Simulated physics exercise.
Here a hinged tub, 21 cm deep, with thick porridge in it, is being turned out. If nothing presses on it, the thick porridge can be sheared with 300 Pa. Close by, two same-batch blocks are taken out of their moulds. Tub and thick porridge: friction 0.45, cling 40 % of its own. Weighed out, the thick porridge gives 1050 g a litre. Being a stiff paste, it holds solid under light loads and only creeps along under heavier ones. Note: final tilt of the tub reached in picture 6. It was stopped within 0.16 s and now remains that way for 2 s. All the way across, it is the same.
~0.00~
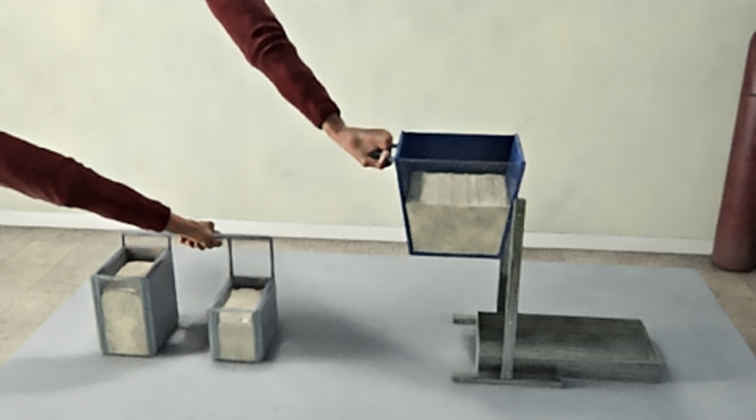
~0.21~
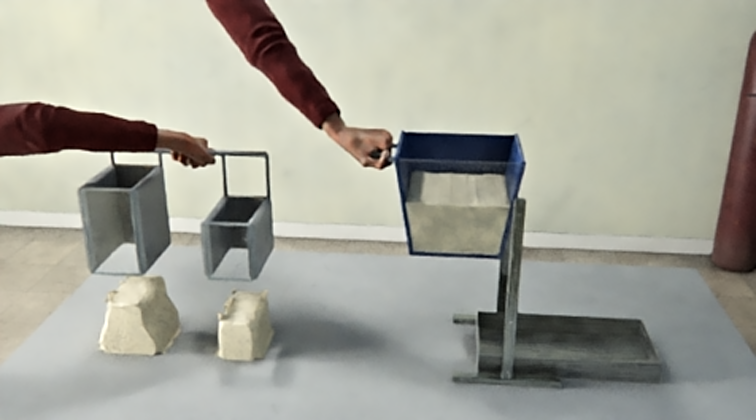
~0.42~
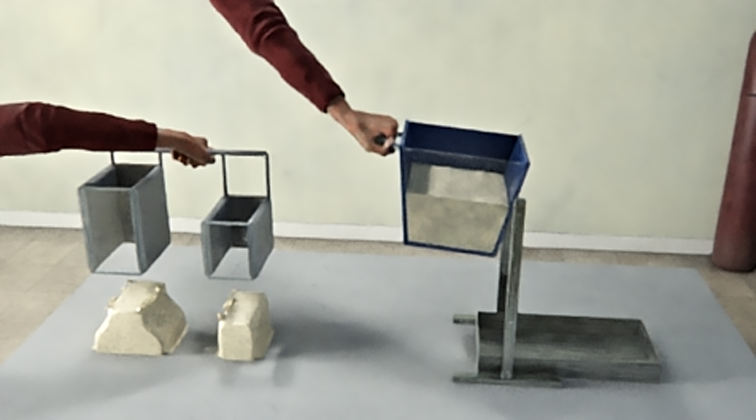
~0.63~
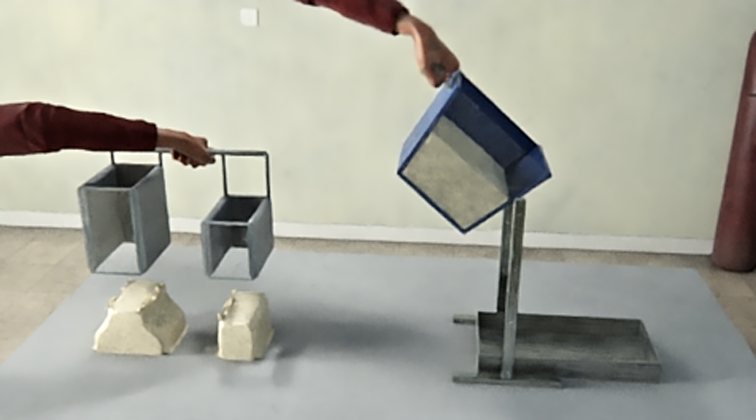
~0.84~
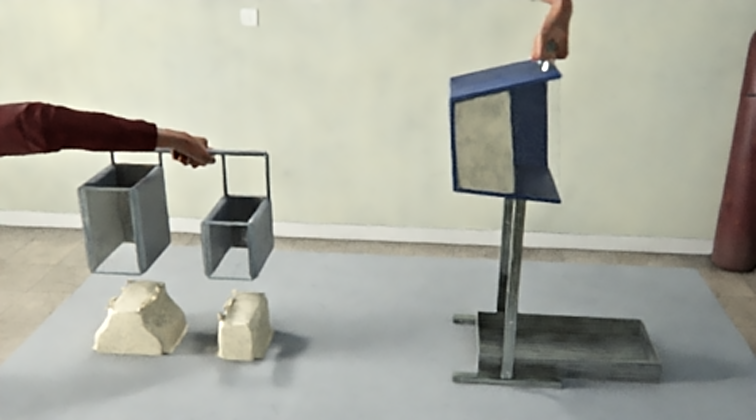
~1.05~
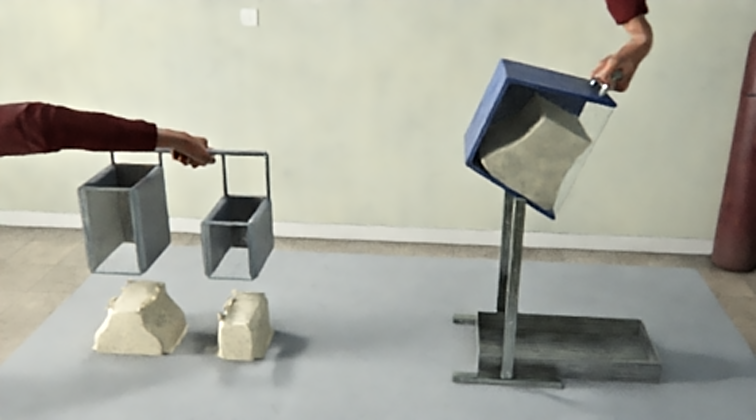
Two moulds lift off pale blocks, the left one slumps, and a hand tilts the blue tub rightward.
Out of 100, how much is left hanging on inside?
Around 0 out of 100.
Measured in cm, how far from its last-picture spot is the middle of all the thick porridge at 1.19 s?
Something like 15 cm, give or take.
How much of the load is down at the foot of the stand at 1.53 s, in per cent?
Some 100 per cent.
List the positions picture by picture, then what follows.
Handle-side rim at (399, 159), tilt 0 degrees; top of the thick porridge at (420, 203); blocks stand 17 cm, 11 cm (left to right), in the first picture.
Handle-side rim at (399, 159), tilt 0 degrees; top of the thick porridge at (420, 203); blocks stand 14 cm, 11 cm (left to right), in the second picture.
Handle-side rim at (404, 147), tilt 6 degrees; top of the thick porridge at (412, 193); blocks stand 12 cm, 11 cm (left to right), in the third picture.
Handle-side rim at (460, 90), tilt 42 degrees; top of the thick porridge at (435, 134); blocks stand 12 cm, 11 cm (left to right), in the fourth picture.
Handle-side rim at (560, 79), tilt 85 degrees; top of the thick porridge at (504, 93); blocks stand 12 cm, 11 cm (left to right), in the fifth picture.
Handle-side rim at (614, 108), tilt 112 degrees; top of the thick porridge at (544, 118); blocks stand 12 cm, 11 cm (left to right), in the sixth picture.
After 1.19 s, the tub is at 112 degrees and holds 31 %.
After 1.36 s, the tub is at 112 degrees and holds 0 %.
After 1.53 s, the tub is at 112 degrees and holds 0 %.
After 1.70 s, the tub is at 112 degrees and holds 0 %.
After 3.05 s, at the end, the tub is at 112 degrees and holds 0 %.
